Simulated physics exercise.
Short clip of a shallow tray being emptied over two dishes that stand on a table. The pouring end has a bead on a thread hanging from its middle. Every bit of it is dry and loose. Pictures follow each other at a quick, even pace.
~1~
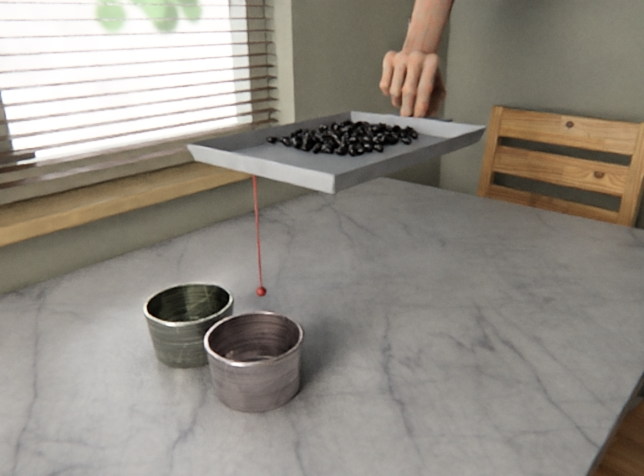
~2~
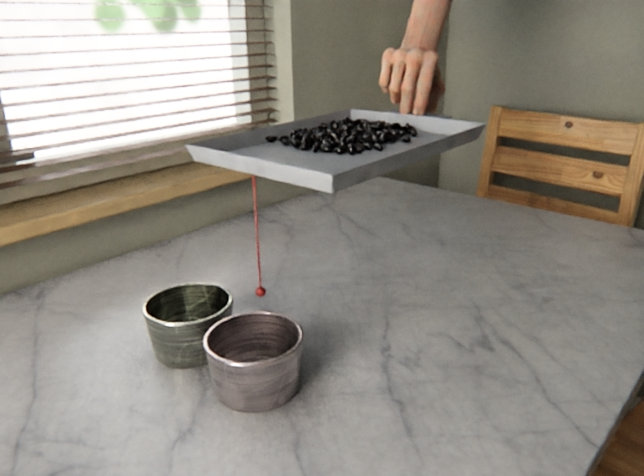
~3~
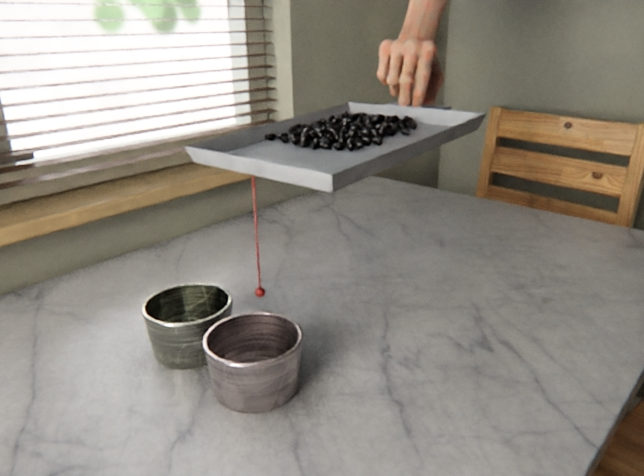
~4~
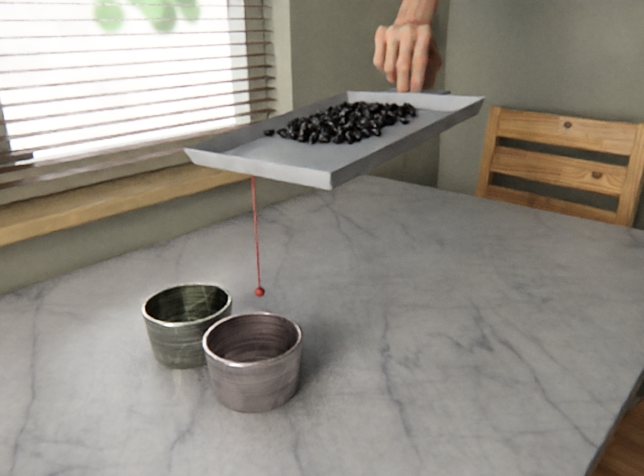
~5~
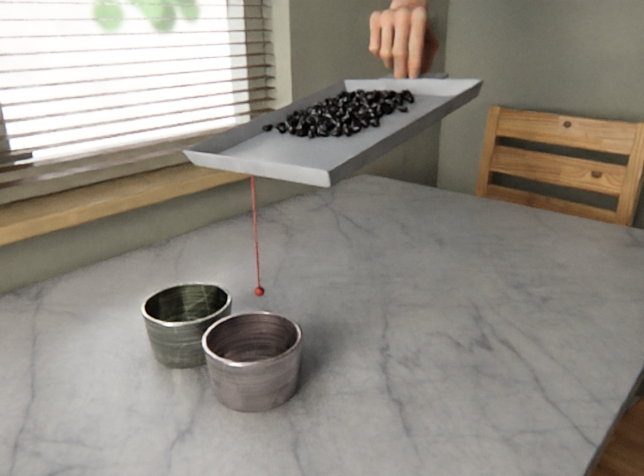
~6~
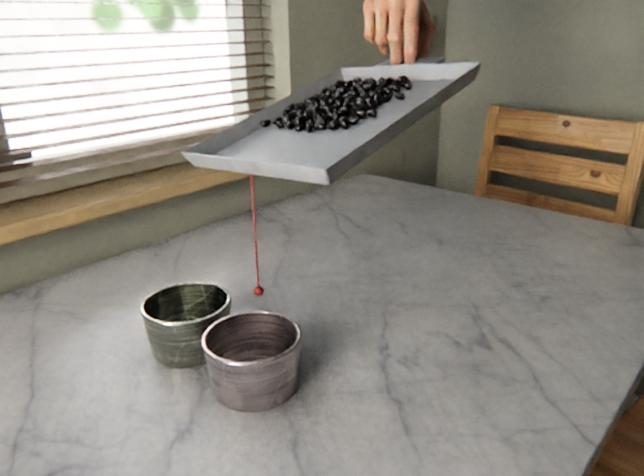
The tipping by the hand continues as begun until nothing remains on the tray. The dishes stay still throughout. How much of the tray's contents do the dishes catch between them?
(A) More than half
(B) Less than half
The answer is A.
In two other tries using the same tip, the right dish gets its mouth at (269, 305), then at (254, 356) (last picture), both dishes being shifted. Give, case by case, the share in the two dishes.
First try: Roughly 40 per cent; second try: Roughly 30 per cent.
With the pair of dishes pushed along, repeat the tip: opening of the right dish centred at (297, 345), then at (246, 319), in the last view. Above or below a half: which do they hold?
Catch, run one: Below the halfway mark; run two: Past the halfway mark.
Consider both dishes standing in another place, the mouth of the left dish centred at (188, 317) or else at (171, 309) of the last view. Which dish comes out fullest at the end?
The one at left, then the one at left.
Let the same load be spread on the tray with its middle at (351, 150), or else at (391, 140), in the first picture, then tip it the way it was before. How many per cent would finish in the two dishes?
Close to 80 %, followed by close to 70 %.
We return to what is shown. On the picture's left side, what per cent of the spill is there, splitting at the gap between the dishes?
It works out to some 80 per cent.
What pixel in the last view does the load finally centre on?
The centre ends up roughly at (188, 336).
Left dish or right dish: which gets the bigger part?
The fuller one is the one on the left.
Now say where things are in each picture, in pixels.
The first picture shows corners of the pouring end (195, 143) and (333, 173), level; middle of the load (353, 135), black beans; left dish (155, 337); right dish (219, 377); bead on its thread (261, 291).
The second picture shows corners of the pouring end (194, 144) and (332, 172), level; middle of the load (352, 133).
The third picture shows corners of the pouring end (193, 146) and (330, 171), tipped barely, lowest at the left corner; middle of the load (351, 128).
The fourth picture shows corners of the pouring end (192, 147) and (329, 169), tipped a little, lowest at the left corner; middle of the load (350, 119).
The fifth picture shows corners of the pouring end (191, 149) and (327, 167), tipped a little, lowest at the left corner; middle of the load (348, 109).
The sixth picture shows corners of the pouring end (189, 150) and (324, 165), tipped clearly, lowest at the left corner; middle of the load (345, 100); left dish (152, 337); right dish (217, 377).
Just after the last frame, tray tipped steeply; the larger part on the tray; just a few in the left dish; just a few outside both; about a tenth in the air.
A moment on, tray tipped right over; roughly half on the tray; just a few in the right dish; roughly a quarter in the left dish; roughly a quarter outside both; about a tenth in the air.
Further on, tray tipped past a quarter turn; about a tenth in the right dish; roughly two thirds in the left dish; roughly a third outside both.
When it is over, tray tipped past a quarter turn; about a tenth in the right dish; roughly two thirds in the left dish; roughly a third outside both.
